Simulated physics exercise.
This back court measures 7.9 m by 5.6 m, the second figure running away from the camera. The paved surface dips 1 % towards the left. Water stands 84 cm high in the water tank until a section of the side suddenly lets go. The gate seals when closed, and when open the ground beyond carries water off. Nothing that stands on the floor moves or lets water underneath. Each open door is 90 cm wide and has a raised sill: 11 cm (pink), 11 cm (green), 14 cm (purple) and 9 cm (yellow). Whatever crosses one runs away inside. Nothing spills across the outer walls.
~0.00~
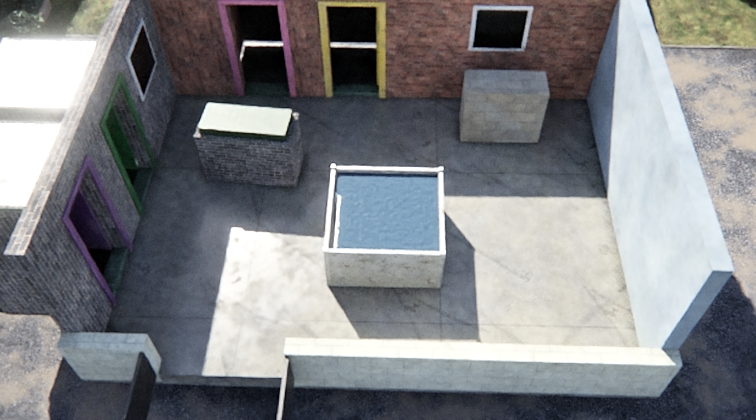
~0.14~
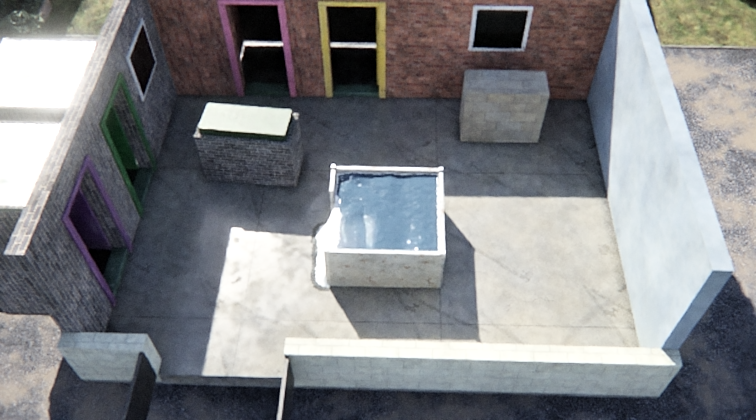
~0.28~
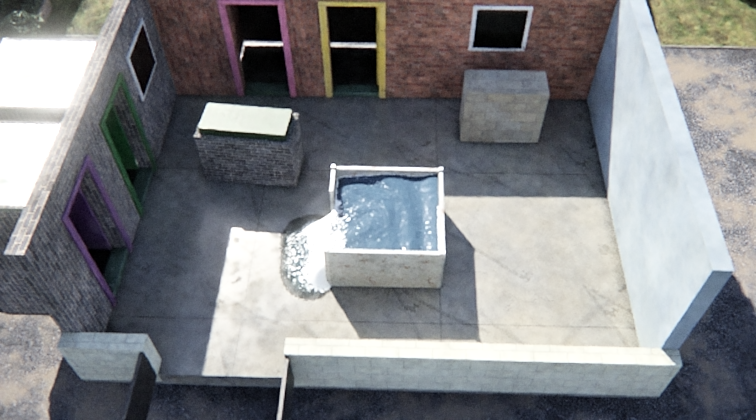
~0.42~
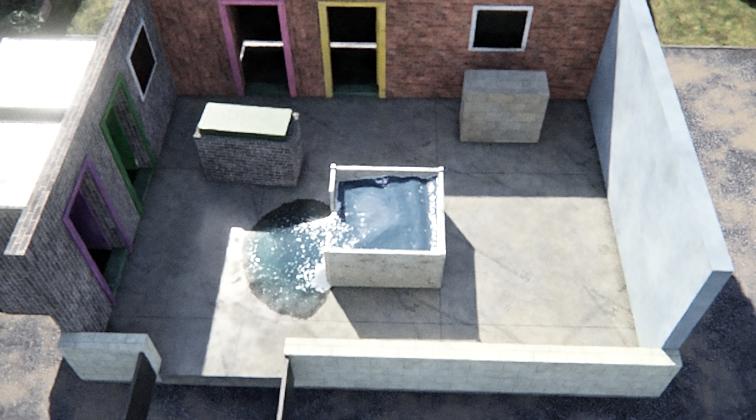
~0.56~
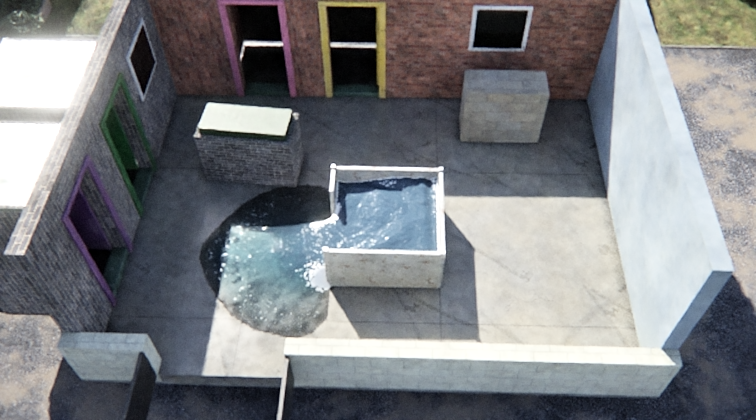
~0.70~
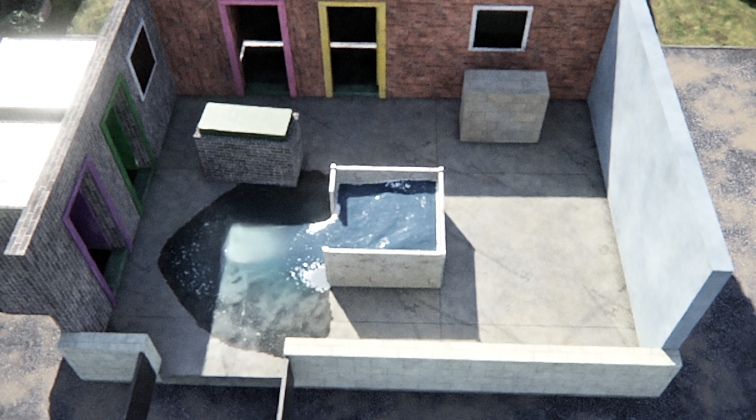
Water in a square tank pours through a gap and spreads left across the courtyard.
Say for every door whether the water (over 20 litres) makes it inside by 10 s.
Door by door: At the pink door it does not reach the limit; at the green door it goes over the limit; at the purple door it goes over the limit; at the yellow door it stays under the limit.
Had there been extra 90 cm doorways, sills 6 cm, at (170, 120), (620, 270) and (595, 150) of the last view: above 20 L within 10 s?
In that order: Above, below, not over.
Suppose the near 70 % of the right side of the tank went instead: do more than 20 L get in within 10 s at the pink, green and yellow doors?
Against that limit: Pink under, green under, yellow under.
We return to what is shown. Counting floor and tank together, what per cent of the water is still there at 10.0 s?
Some 58 per cent remains.
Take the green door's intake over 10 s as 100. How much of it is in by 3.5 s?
Some 90 per cent by then.
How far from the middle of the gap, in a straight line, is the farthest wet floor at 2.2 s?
Roughly 4.8 m.
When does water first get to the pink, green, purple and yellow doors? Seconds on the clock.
Pink 3.2 s, green 1.1 s, purple 0.9 s, yellow 4.5 s.
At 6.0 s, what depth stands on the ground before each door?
Depths in cm: Pink 7, green 10, purple 12, yellow 3.
After 1.4 s water covers 30 % of the floor and is deepest (46 cm) near (99, 357); pink door not reached, green door 21 cm at the sill, 6 L in, purple door 24 cm at the sill, 42 L in, yellow door not reached.
After 2.2 s water covers 30 % of the floor and is deepest (34 cm) near (118, 293); pink door not reached, green door 27 cm at the sill, 70 L in, purple door 31 cm at the sill, 126 L in, yellow door not reached.
After 3.5 s water covers 35 % of the floor and is deepest (18 cm) near (180, 275); pink door 5 cm at the sill, 0 L in, green door 17 cm at the sill, 130 L in, purple door 18 cm at the sill, 189 L in, yellow door not reached.
After 6.0 s water covers 45 % of the floor and is deepest (16 cm) near (172, 114); pink door 7 cm at the sill, 0 L in, green door 10 cm at the sill, 146 L in, purple door 12 cm at the sill, 197 L in, yellow door 3 cm at the sill, 0 L in.
After 10.0 s water covers 65 % of the floor and is deepest (8 cm) near (157, 164); pink door 6 cm at the sill, 0 L in, green door 7 cm at the sill, 147 L in, purple door 8 cm at the sill, 197 L in, yellow door 3 cm at the sill, 0 L in.
